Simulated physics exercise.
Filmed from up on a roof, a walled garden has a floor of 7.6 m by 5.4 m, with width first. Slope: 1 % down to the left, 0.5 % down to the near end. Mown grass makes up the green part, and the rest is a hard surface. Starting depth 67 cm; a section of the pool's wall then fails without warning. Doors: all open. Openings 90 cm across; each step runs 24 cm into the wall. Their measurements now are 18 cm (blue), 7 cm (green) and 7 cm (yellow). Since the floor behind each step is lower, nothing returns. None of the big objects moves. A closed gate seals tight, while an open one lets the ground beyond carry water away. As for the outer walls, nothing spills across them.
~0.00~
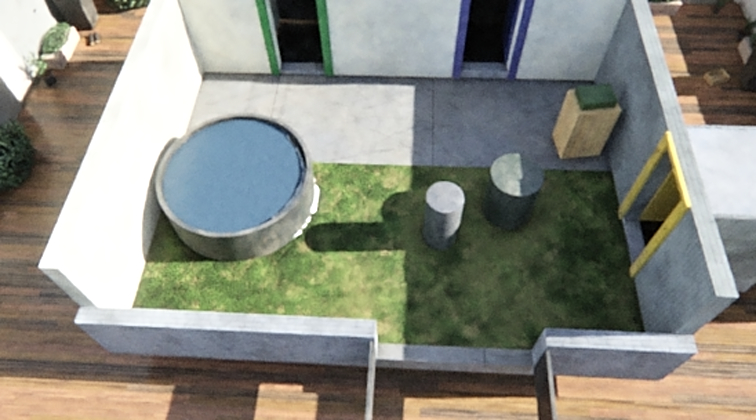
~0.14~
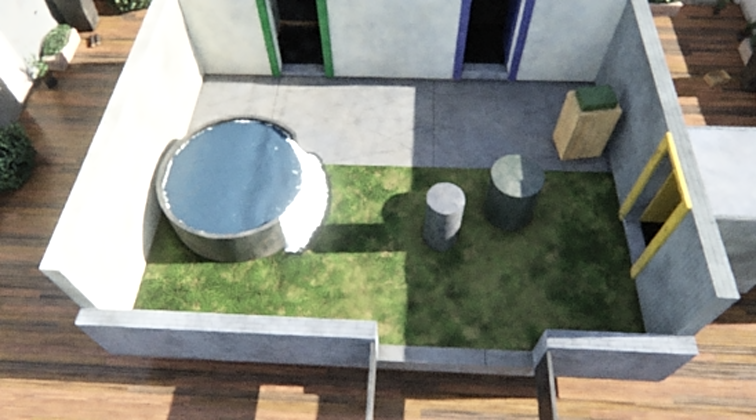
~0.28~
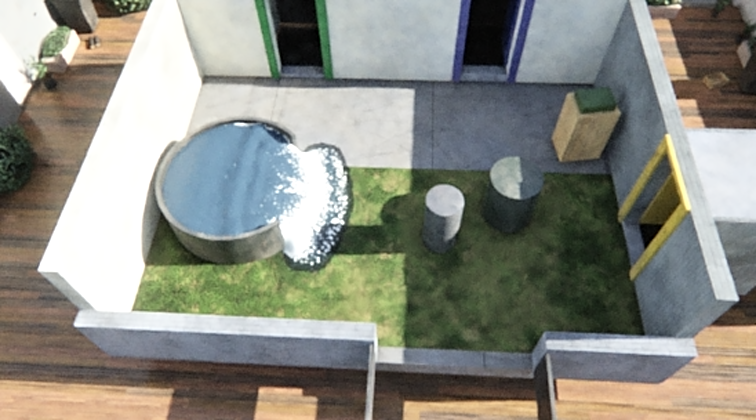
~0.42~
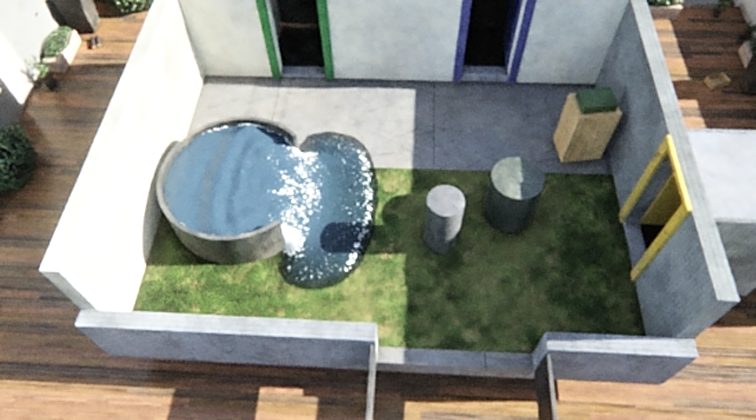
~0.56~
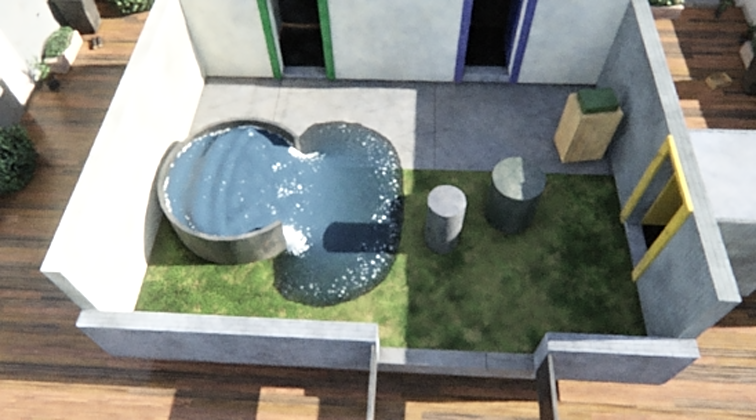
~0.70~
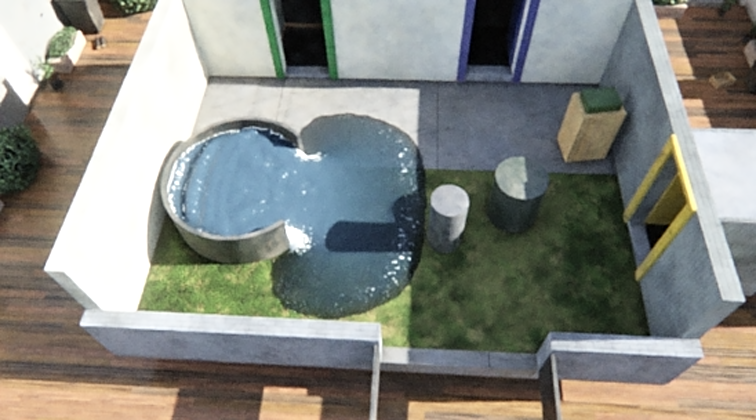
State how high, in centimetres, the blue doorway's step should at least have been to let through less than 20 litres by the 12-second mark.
At least some 10 cm.
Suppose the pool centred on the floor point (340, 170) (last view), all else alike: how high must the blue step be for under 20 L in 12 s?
13.0 cm or thereabouts.
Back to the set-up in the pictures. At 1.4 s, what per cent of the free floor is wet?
Approximately 40 %.
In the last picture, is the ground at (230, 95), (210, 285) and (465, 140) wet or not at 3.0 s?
Point by point, the first is spared, the second spared and the third awash.
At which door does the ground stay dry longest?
Answer: Yellow.
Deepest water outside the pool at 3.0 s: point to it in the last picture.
Look close to (600, 97).
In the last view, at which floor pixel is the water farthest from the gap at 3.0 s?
Roughly at (599, 90) in the last view.
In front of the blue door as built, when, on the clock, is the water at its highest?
Near 4.0 seconds.
After 1.4 s water covers 40 % of the floor, deepest (30 cm) near (425, 230); it has not reached the blue door.
After 3.0 s water covers 65 % of the floor, deepest (36 cm) near (600, 97); 12 cm at the blue door, 0 litres in over its 18 cm step.
After 12.0 s water covers 95 % of the floor, deepest (14 cm) near (133, 322); 2 cm at the blue door, 0 litres in over its 18 cm step.
At the blue door as built, the water arrived by 1.8 s and peaked near 14 cm at 4.0 s.
Run again over the same 12 s with other heights there, 29 litres in over 9 cm, 6 litres over 12 cm. The limit of 20 litres is kept from about 10 cm up.
